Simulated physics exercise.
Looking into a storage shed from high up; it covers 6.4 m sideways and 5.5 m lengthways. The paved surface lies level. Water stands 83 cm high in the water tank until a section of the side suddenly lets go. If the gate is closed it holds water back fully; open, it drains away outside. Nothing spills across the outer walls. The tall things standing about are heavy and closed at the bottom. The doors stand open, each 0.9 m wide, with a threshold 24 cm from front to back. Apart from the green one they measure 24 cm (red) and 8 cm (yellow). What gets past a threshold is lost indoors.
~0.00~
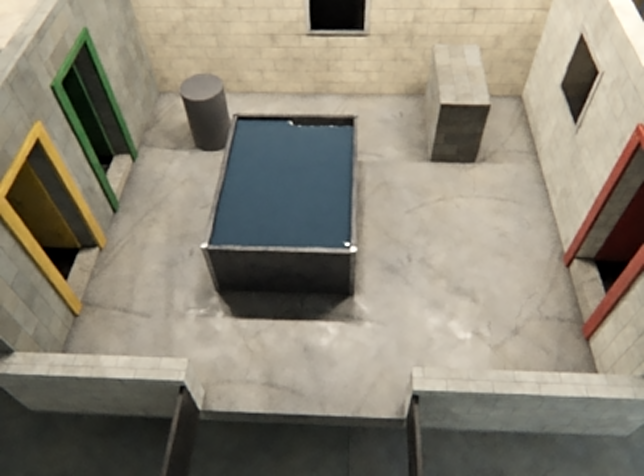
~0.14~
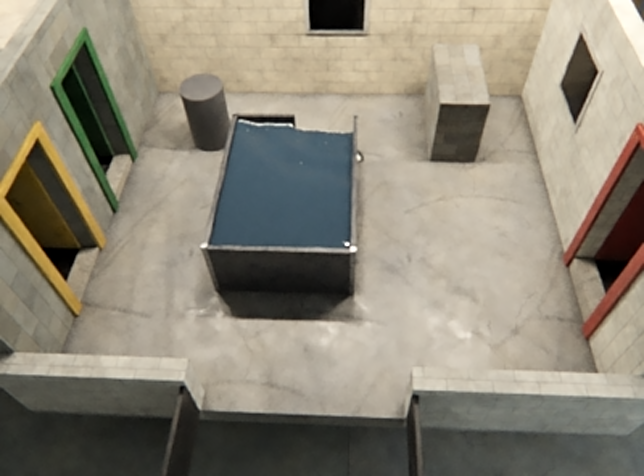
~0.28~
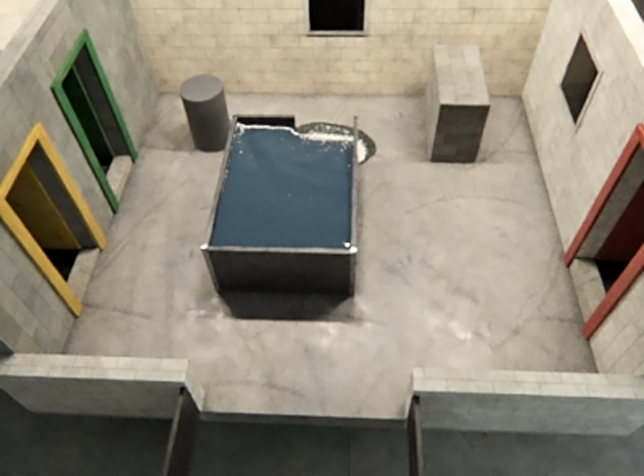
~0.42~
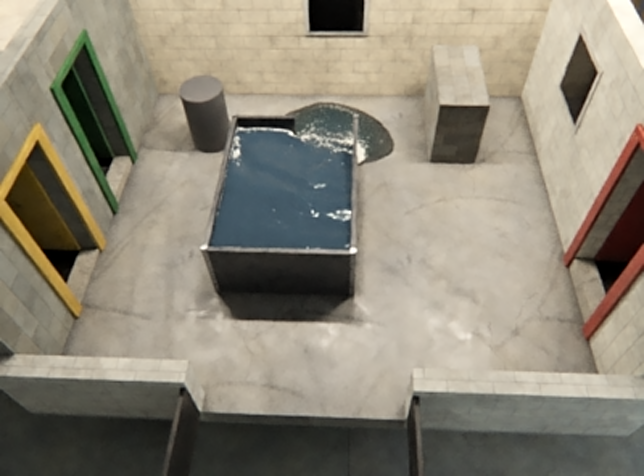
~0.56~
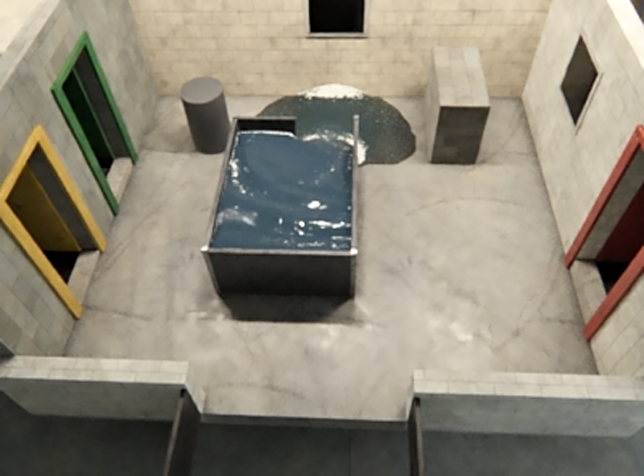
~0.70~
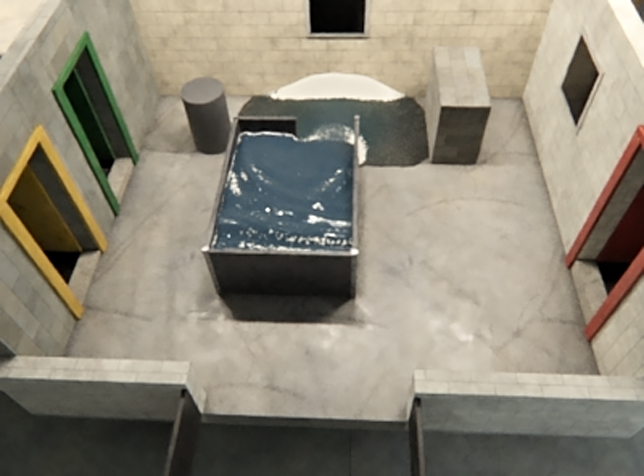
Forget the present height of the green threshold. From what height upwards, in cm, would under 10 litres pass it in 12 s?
Some 6 cm above the ground.
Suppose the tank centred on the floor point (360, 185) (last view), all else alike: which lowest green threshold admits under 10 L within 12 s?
Some 6.5 cm.
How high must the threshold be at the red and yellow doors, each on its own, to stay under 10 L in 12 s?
About 8.0 cm at red and 9.5 cm at yellow.
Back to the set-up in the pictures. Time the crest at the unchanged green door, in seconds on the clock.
At about 5.5 s.
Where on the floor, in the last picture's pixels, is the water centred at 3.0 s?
Around (315, 176).
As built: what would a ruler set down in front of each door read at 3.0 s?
Depths in cm: Red 2, yellow 2, green 8.
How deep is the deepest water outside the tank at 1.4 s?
Up to some 50 cm.
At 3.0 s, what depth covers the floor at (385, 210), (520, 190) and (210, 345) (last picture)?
In that order: 4, 4 and 0 cm.
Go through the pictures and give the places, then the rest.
The first picture shows still water, 83 cm deep, in the water tank at (288, 179); the green door at (103, 133) is dry.
In the second picture, water pours out on the far side and has run 0.3 m, to a hidden place; about 9 cm deep outside, 83 cm at the back.
In the third picture, water pours out on the far side and has run 0.9 m, to a hidden place; about 12 cm deep outside, 83 cm at the back.
In the fourth picture, the front is at (315, 107), 1.4 m from the gap on the far side; 2.1 m2 of floor is wet, 83 cm left at the back.
In the fifth picture, the front is at (371, 97), 1.7 m from the gap on the far side; 3.7 m2 of floor is wet, 82 cm left at the back.
In the sixth picture, water pours out on the far side and has run 1.9 m, to (406, 98); about 6 cm deep outside, 74 cm at the back; 1.8 m in a straight line remain to the green door at (104, 137).
After 1.4 s water covers 20 % of the floor, deepest (50 cm) near (331, 99); it has not reached the green door.
After 3.0 s water covers 55 % of the floor, deepest (34 cm) near (425, 113); 8 cm at the green door, 0 litres in over its 16 cm threshold.
After 12.0 s water covers 100 % of the floor, deepest (13 cm) near (585, 407); 5 cm at the green door, 0 litres in over its 16 cm threshold.
At the green door as built, the water arrived by 2.3 s and peaked near 9 cm at 5.4 s.
With a threshold of 5 cm, 20 litres would have come in within the 12 s; with 7 cm, 5 litres. So under 10 litres takes about 6 cm.
